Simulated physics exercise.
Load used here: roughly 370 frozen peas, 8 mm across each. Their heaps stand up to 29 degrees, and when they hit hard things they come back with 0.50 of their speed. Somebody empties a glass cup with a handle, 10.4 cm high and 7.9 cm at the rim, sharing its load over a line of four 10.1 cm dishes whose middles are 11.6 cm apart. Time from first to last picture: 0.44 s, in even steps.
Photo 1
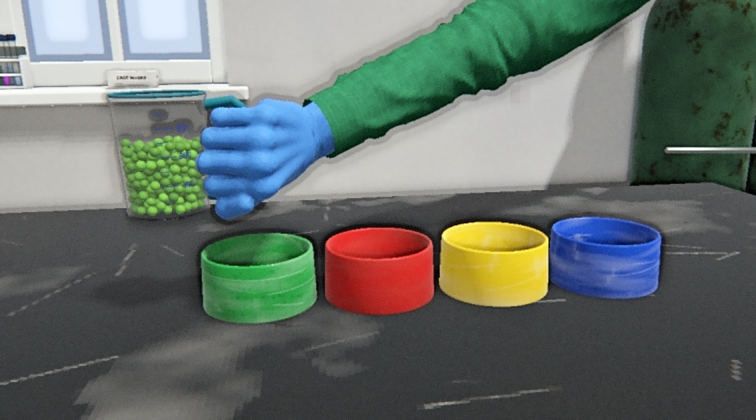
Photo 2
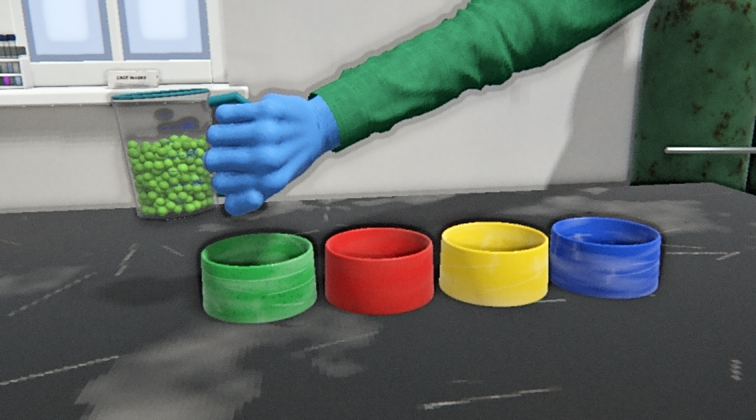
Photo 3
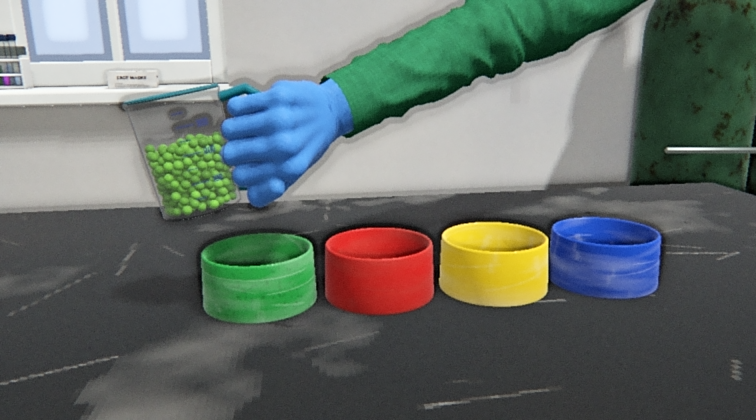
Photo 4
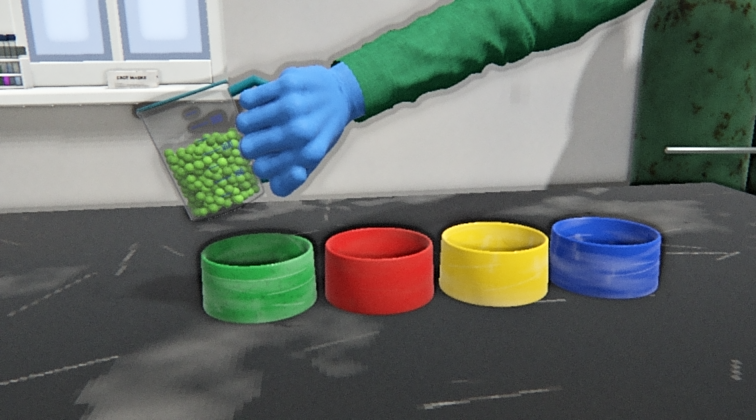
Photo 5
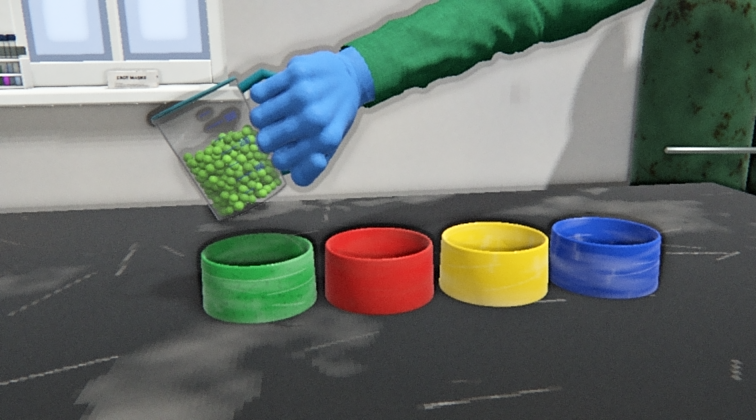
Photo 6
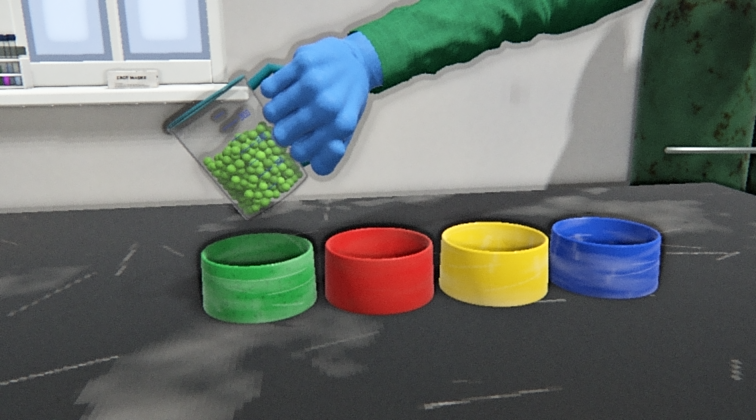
A blue-gloved hand in a green sleeve, reaching in from the upper right, holds a clear cup of green peas above a dark, scratched tabletop, seen from a fixed, slightly raised view. Green, red, yellow and blue dishes stand left to right before a pale wall with a window at left. The hand moves the cup rightward, steadily tilting it, and the peas shift inside.
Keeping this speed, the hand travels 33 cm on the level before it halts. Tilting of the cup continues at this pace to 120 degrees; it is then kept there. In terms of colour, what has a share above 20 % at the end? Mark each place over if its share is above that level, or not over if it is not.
Red: Over, blue: Not over, green: Not over, yellow: Not over, counter: Not over.
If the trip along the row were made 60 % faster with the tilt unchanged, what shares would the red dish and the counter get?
Shares: Red 10, counter 30.
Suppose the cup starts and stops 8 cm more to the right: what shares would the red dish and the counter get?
Shares would be red 0 and counter 10.
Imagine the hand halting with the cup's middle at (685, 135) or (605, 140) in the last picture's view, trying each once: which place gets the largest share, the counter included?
The largest share ends at red first and at red second.
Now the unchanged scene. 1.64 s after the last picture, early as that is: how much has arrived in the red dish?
By that moment, around 90 percent has got there.
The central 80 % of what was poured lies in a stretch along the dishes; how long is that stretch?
8 cm.
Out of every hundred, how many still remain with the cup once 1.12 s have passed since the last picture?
Roughly 35 %.
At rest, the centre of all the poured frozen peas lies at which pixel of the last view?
Approximately (388, 275) in the last picture.
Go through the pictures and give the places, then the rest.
In the first frame, cup at (163, 153), tilt 0 degrees, lip at (110, 95), moved 0.0 cm; middle of the pieces at (166, 178); green dish at (258, 250); red dish at (379, 243); yellow dish at (494, 237); blue dish at (605, 231).
In the second frame, cup at (170, 152), tilt 3 degrees, lip at (115, 97), moved 0.6 cm; middle of the pieces at (174, 177).
In the third frame, cup at (188, 152), tilt 10 degrees, lip at (127, 103), moved 2.1 cm; middle of the pieces at (195, 176).
In the fourth frame, cup at (206, 151), tilt 18 degrees, lip at (140, 111), moved 3.7 cm; middle of the pieces at (216, 174).
In the fifth frame, cup at (224, 151), tilt 25 degrees, lip at (155, 119), moved 5.3 cm; middle of the pieces at (237, 172).
In the sixth frame, cup at (242, 150), tilt 33 degrees, lip at (170, 127), moved 7.0 cm; middle of the pieces at (258, 170); green dish at (258, 250); red dish at (379, 243); yellow dish at (494, 237); blue dish at (605, 231).
Then, 0.67 s after the last picture, tilt 90 degrees; cup holds 100 %.
Then, 1.12 s after the last picture, tilt 120 degrees; cup holds 35 %, red 60 %.
Then, 1.64 s after the last picture, tilt 120 degrees; cup holds 0 %, red 90 %.
In the end, red 90 %, blue 0 %, green 0 %, yellow 0 %, counter 10 %.
